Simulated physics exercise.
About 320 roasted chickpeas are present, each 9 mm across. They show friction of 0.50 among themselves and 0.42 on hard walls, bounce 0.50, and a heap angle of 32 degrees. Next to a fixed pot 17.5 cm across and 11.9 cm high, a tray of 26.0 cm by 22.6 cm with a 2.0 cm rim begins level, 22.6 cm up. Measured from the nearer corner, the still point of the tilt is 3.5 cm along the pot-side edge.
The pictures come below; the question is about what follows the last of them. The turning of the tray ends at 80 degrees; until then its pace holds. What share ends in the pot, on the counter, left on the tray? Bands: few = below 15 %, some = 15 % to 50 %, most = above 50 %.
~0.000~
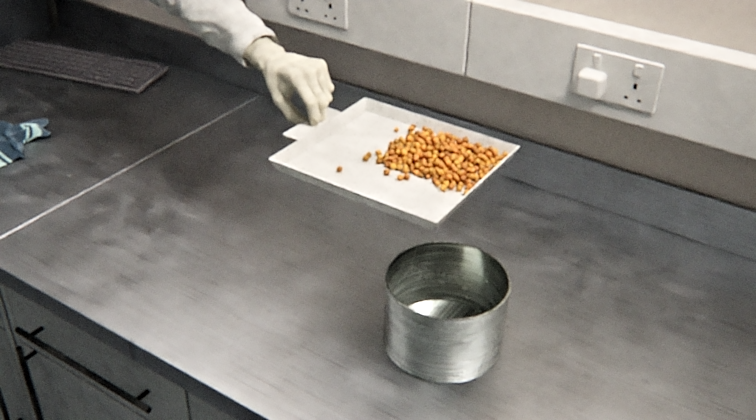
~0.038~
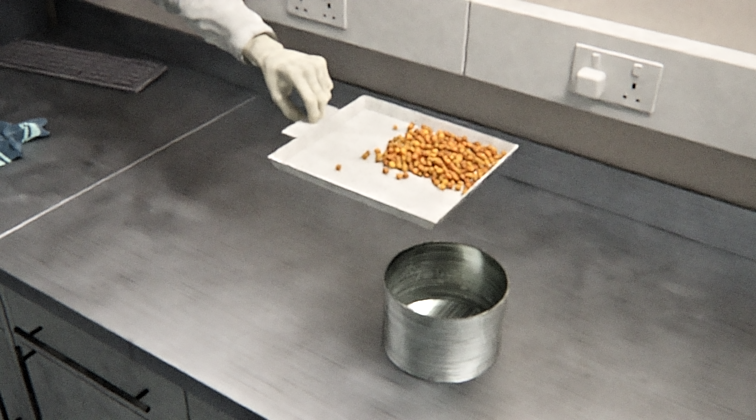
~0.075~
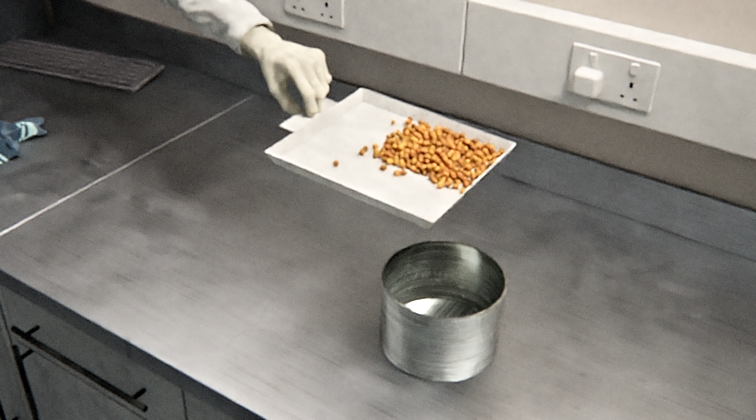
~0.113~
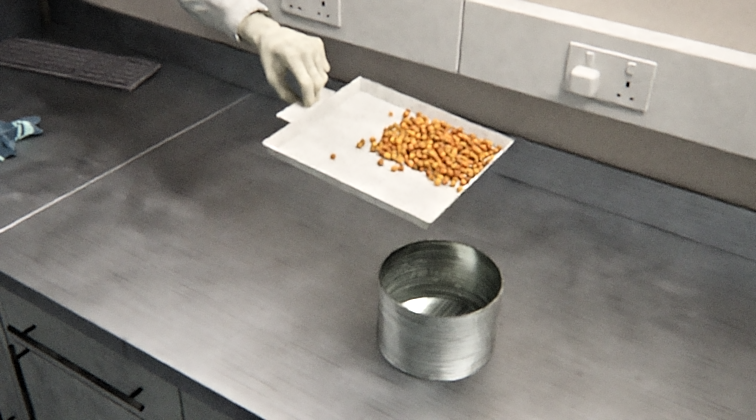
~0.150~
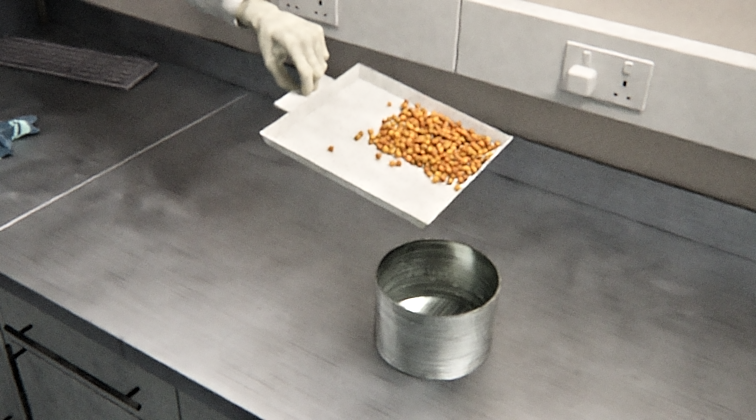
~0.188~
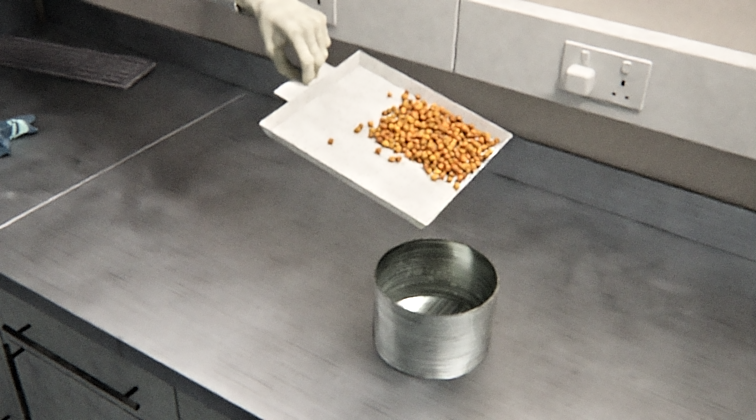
Pot: Most, counter: Some, tray: Few.
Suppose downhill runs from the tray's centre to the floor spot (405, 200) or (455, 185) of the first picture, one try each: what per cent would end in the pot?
Around 45 % for the first direction, around 30 % for the second.
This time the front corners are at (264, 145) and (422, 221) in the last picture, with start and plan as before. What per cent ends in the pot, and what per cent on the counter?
In the pot: 35 per cent; on the counter: 65 per cent.
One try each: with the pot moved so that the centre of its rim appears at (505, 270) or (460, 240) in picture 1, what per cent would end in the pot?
That gives roughly 35 per cent and then 0 per cent.
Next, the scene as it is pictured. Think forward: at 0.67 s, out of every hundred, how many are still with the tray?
Around 90 percent.
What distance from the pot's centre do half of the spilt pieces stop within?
Some 20 cm, give or take.
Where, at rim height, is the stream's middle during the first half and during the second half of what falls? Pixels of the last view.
At roughly (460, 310) first, later on at (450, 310).
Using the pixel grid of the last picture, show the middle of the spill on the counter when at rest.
Roughly at pixel (490, 413) in the last view.
After 0.48 s, tilt 47 degrees; the tray holds 100 %, the pot 0 %.
After 0.67 s, tilt 69 degrees; the tray holds 90 %, the pot 0 %.
Then, at 0.98 s, tilt 80 degrees; the tray holds 15 %, the pot 35 %.
By 2.2 s all is still; pot 60 %, counter 40 %, tray 0 %.
